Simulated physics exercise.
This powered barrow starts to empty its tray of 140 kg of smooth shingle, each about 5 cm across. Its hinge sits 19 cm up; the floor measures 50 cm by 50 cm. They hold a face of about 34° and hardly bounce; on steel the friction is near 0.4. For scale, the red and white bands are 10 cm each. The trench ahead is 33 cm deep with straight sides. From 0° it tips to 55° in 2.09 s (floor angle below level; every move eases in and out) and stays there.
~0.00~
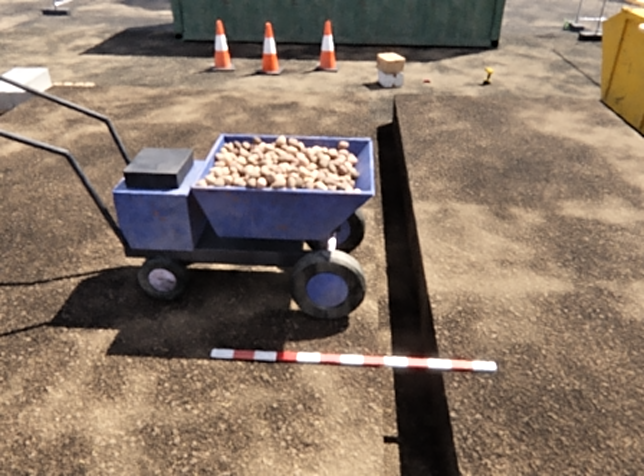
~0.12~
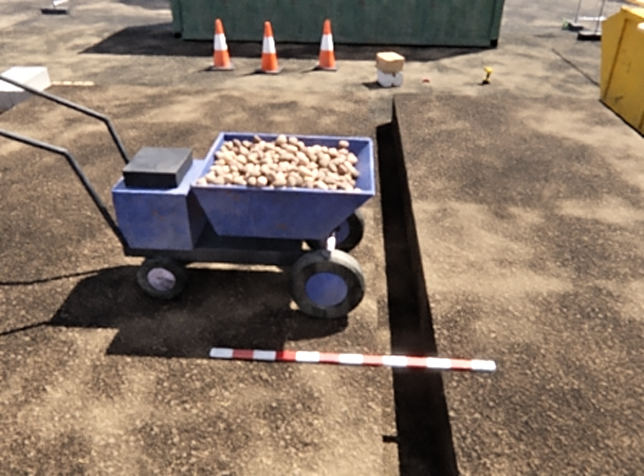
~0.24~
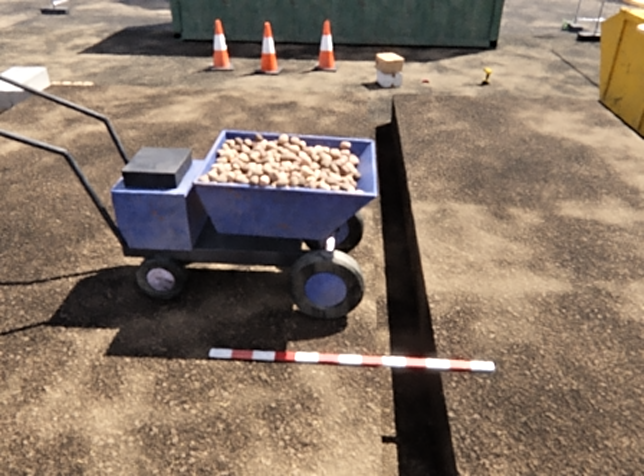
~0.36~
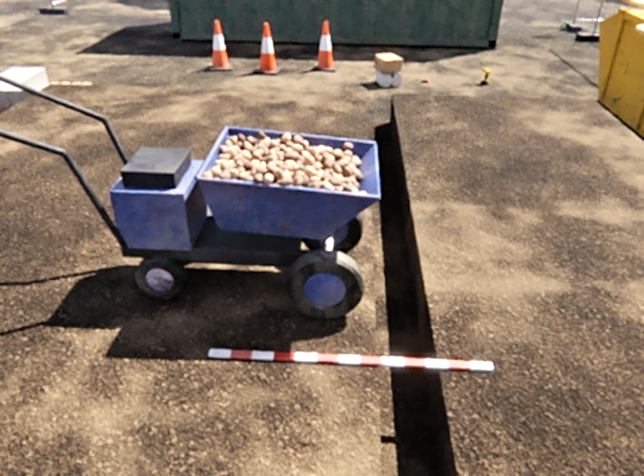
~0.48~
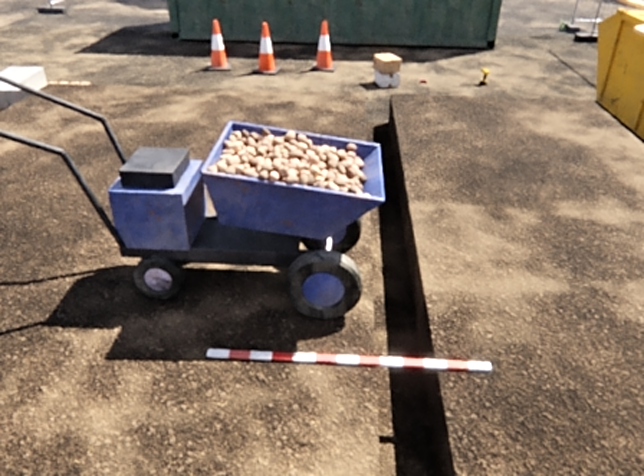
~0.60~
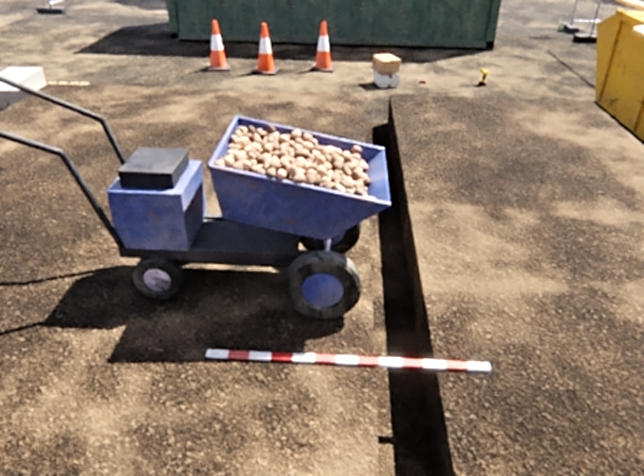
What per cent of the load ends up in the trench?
Close to 14 in a hundred.
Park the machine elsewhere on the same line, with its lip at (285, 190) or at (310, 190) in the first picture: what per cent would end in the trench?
First some 70, then 65 per cent.
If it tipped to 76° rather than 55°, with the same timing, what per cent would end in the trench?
In that case some 5 per cent.
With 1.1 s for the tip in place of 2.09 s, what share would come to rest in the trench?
Then about 10 per cent.
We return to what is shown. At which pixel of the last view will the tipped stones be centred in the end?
Around (458, 286).
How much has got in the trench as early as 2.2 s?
Some 0 per cent.
After 1.6 s the floor is at 46°; 99 % in the tray; the foremost stones are at (434, 229).
After 2.2 s the floor is at 55°; 72 % in the tray, 1 % in the trench, 27 % past the trench; the foremost stones are at (513, 290).
After 2.5 s the floor is at 55°; 54 % in the tray, 1 % in the trench, 45 % past the trench; the foremost stones are at (553, 282).
After 4.5 s the floor is at 55°; 24 % in the tray, 14 % in the trench, 62 % past the trench; the foremost stones are at (577, 270).
